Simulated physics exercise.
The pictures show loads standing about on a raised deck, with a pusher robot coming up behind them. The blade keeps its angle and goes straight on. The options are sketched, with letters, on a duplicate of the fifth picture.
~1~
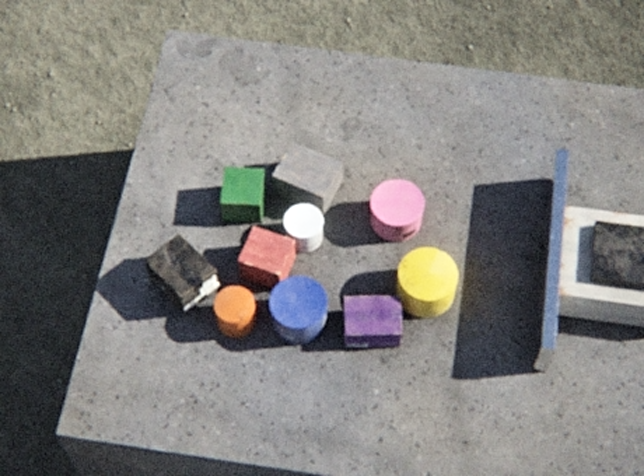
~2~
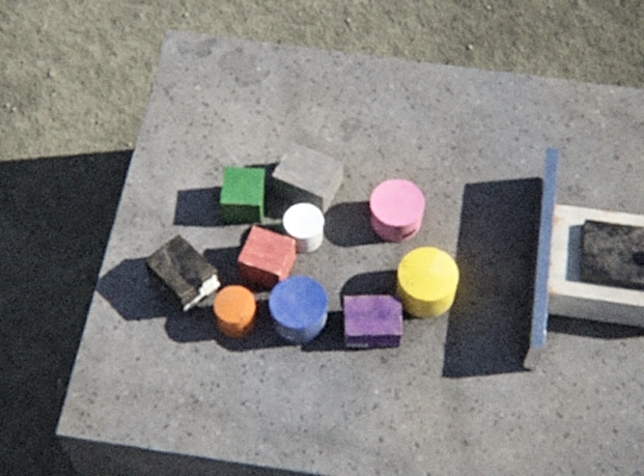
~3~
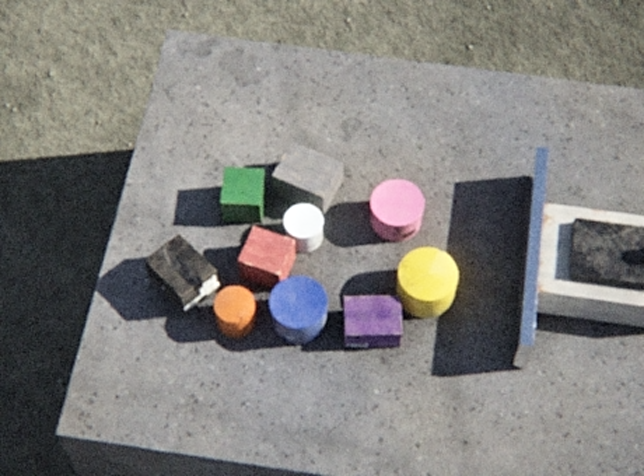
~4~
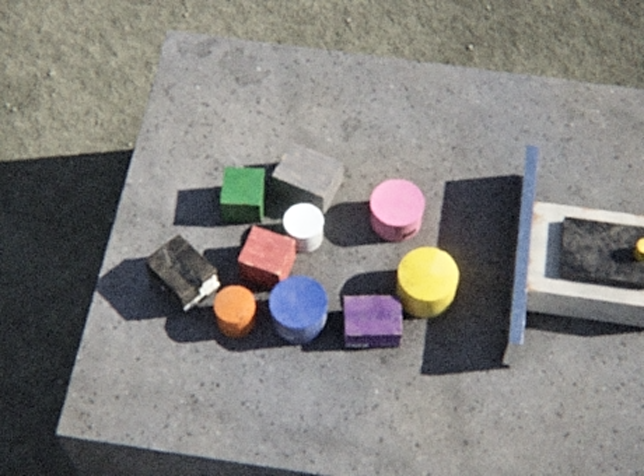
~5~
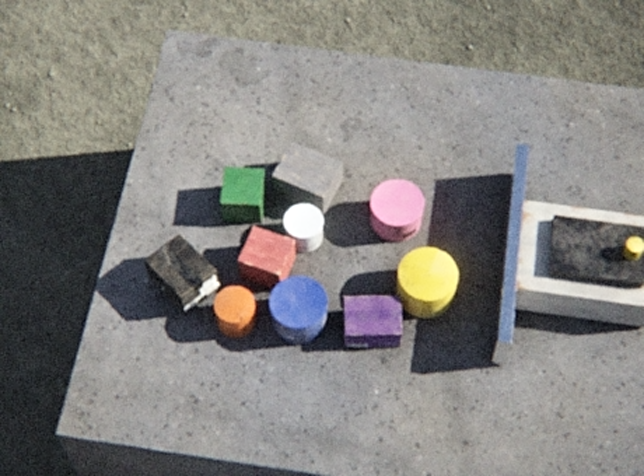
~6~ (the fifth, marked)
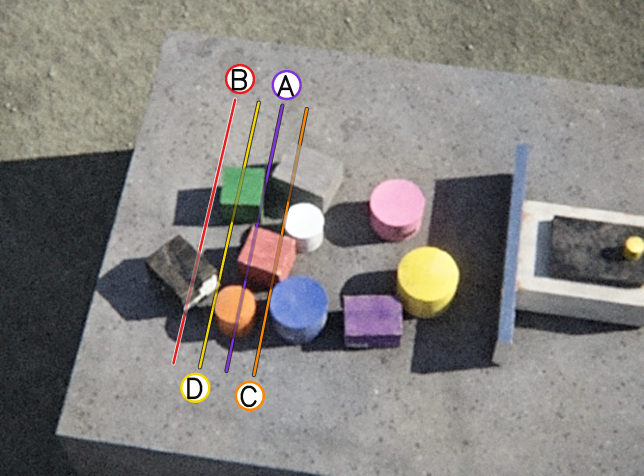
At first, a group of colourful blocks and cylinders stands on a grey slab, with a pale machine fronted by a blue upright plate at the right edge. The machine then moves slowly leftward, showing more of its body and a small yellow knob, while the loads stay still.
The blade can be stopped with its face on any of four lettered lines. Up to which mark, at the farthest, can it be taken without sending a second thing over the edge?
Up to line B.
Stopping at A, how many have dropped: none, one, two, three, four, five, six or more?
In all, none.
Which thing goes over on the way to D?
It is the black parcel.
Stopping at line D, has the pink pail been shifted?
Yes.
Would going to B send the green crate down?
No.
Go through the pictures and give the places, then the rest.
In the first frame, pink pail (396, 211); red crate (267, 259); yellow canister (426, 283).
In the second frame, robot (623, 253); grey crate (308, 178).
In the third frame, robot (611, 252); orange canister (235, 312).
In the fourth frame, robot (601, 250); black parcel (183, 275).
In the fifth frame, robot (591, 249); white pail (304, 228); pink pail (396, 211); red crate (267, 259).
On the marked copy, A at (256, 230); B at (206, 224); C at (282, 234); D at (231, 227).
Following B. Soon after the start, robot (478, 234); purple parcel (347, 324); blue pail (284, 310).
Later, robot (367, 219); black parcel (153, 264); orange canister (157, 325).
In the end, robot (281, 207); black parcel over the edge; red crate (119, 249); one fallen.
As for the rest, A is within the limit but short; C is within the limit but short; D is within the limit but short.
